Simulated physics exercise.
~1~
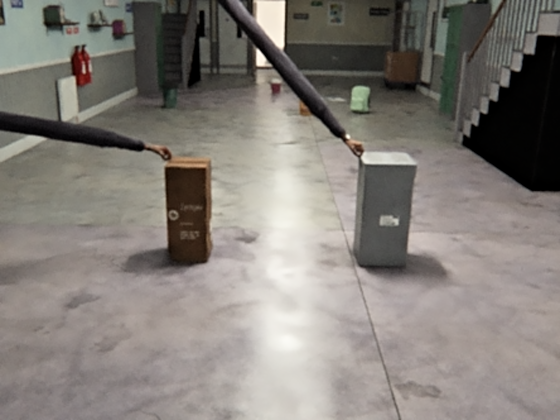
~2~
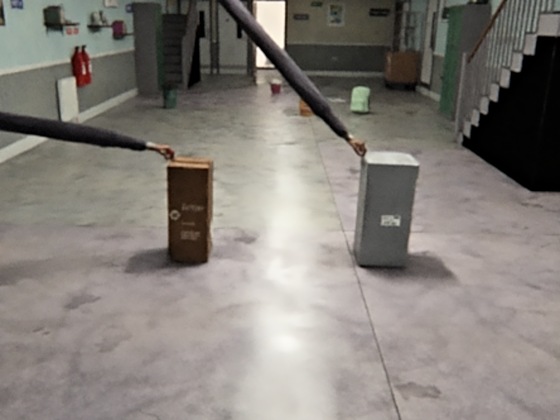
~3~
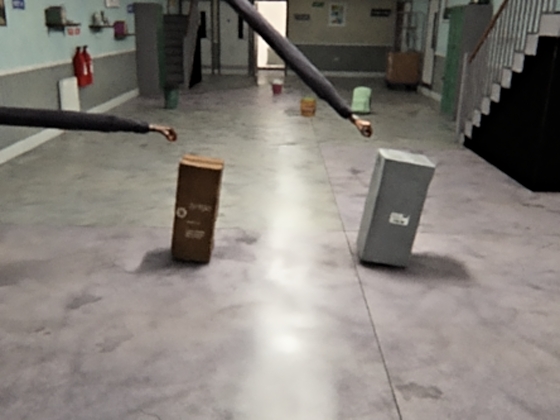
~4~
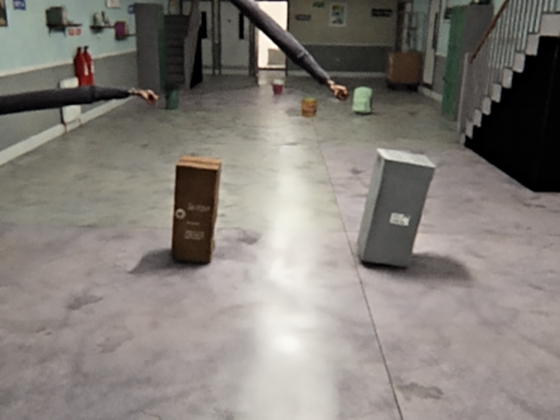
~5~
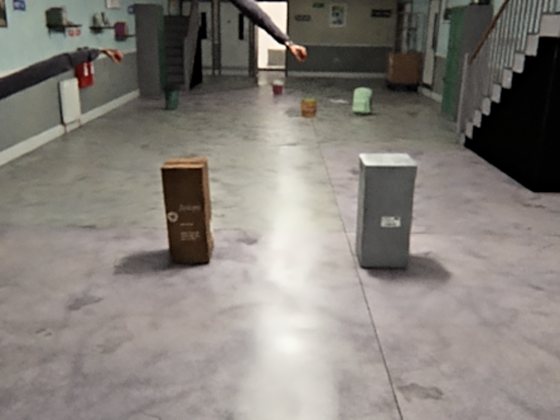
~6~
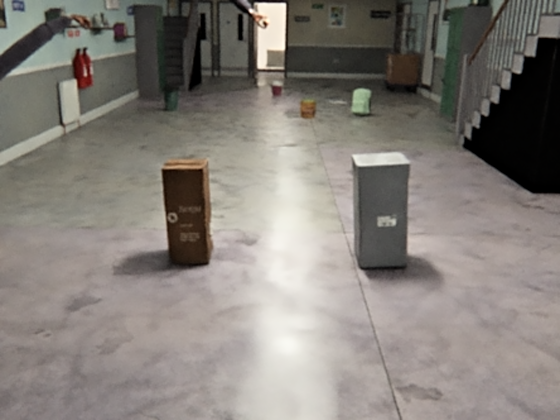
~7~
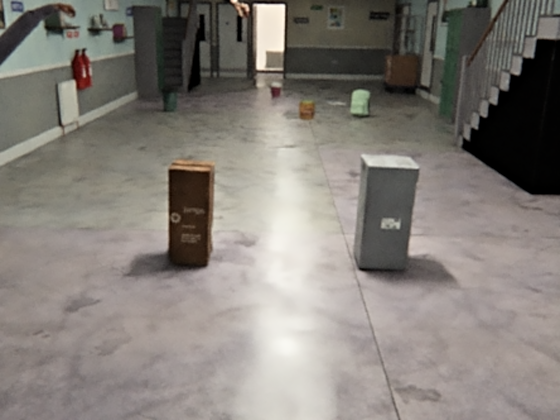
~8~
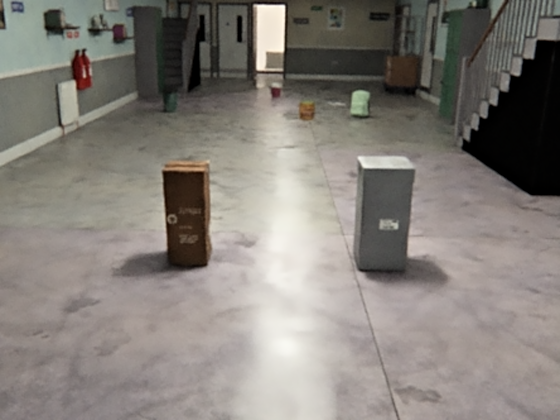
A wide hall with a smooth grey floor, seen from a slightly swaying camera facing a far doorway, has stairs on the right and red fire extinguishers on the left wall. A brown box stands upright at left and a grey box at right, with small tubs farther back. Two dark-sleeved arms reach in from the left and the top, fingers at the boxes' upper edges. Both boxes tip slightly to the right as the hands let go and draw back. The boxes rock back onto their bases while the arms withdraw from view, and both end standing upright.
